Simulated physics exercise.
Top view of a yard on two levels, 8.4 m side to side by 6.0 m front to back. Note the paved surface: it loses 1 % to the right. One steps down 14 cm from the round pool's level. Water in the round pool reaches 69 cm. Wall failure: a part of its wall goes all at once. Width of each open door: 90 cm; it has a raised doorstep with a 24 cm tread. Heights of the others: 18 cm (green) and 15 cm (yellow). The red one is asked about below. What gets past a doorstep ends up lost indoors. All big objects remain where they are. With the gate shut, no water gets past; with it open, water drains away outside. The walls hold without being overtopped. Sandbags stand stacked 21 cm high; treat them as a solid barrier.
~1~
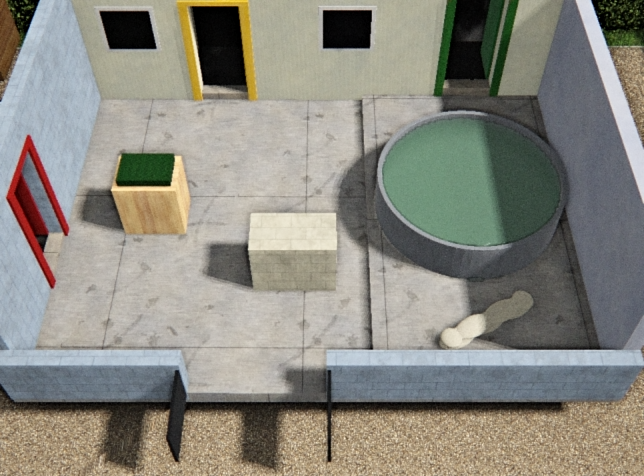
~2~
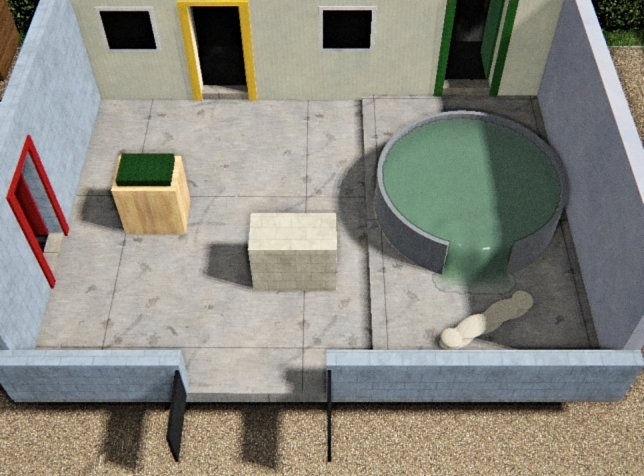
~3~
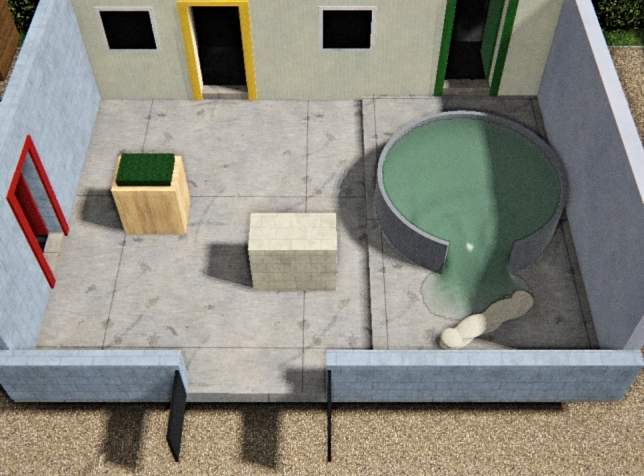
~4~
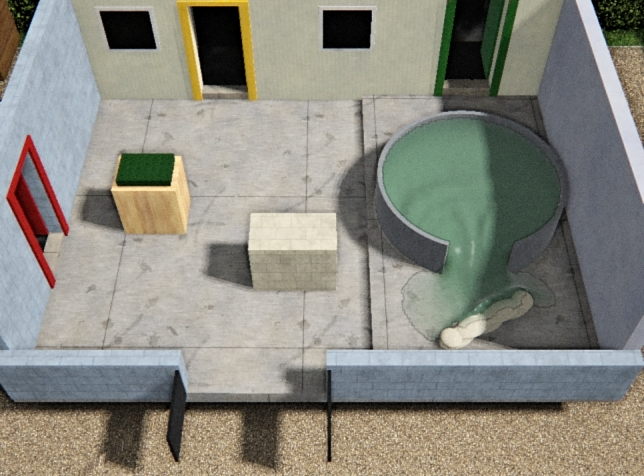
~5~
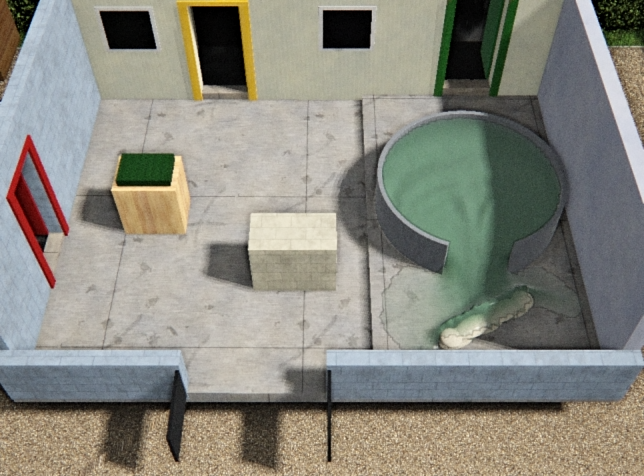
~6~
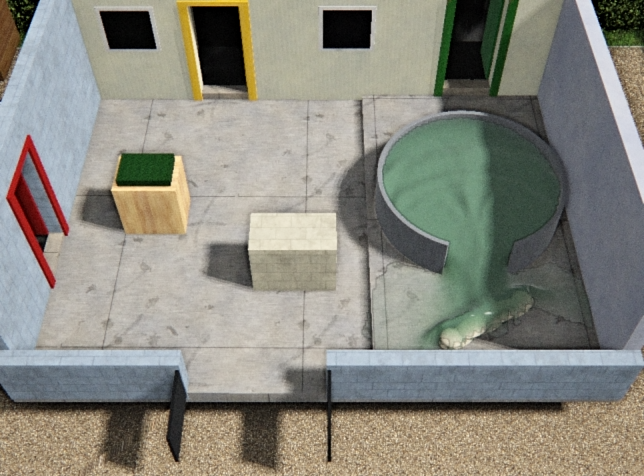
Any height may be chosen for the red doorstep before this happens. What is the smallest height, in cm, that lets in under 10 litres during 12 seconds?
12.5 cm.
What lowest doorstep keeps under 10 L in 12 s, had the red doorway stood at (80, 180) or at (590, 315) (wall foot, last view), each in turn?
Roughly 5.5 cm, then roughly 23 cm.
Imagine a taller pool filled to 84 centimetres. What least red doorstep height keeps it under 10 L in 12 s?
The step needs to be some 17 cm.
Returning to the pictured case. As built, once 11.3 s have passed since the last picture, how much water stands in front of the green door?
The depth there is around 3.0 cm.
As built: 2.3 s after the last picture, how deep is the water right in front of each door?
The red door has 0 cm, the green door 0 cm and the yellow door 0 cm.
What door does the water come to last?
Last of all, the yellow one.
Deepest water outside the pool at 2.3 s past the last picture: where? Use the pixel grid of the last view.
(490, 311).
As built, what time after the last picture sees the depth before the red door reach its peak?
Crest at t of about 3.5 s.
Then, 0.7 s after the last picture water covers 15 % of the floor, deepest (52 cm) near (490, 311); it has not reached the red door.
Then, 2.3 s after the last picture water covers 40 % of the floor, deepest (41 cm) near (490, 311); it has not reached the red door.
Then, 11.3 s after the last picture water covers 95 % of the floor, deepest (16 cm) near (600, 375); 12 cm at the red door, 51 litres in over its 10 cm doorstep.
At the red door as built, the water peaked near 16 cm, 3.5 s after the last picture.
Run again over the same 12 s with other heights there, 23 litres in over 11.5 cm, 0 litres over 16 cm. The limit of 10 litres is kept from about 12.5 cm up.
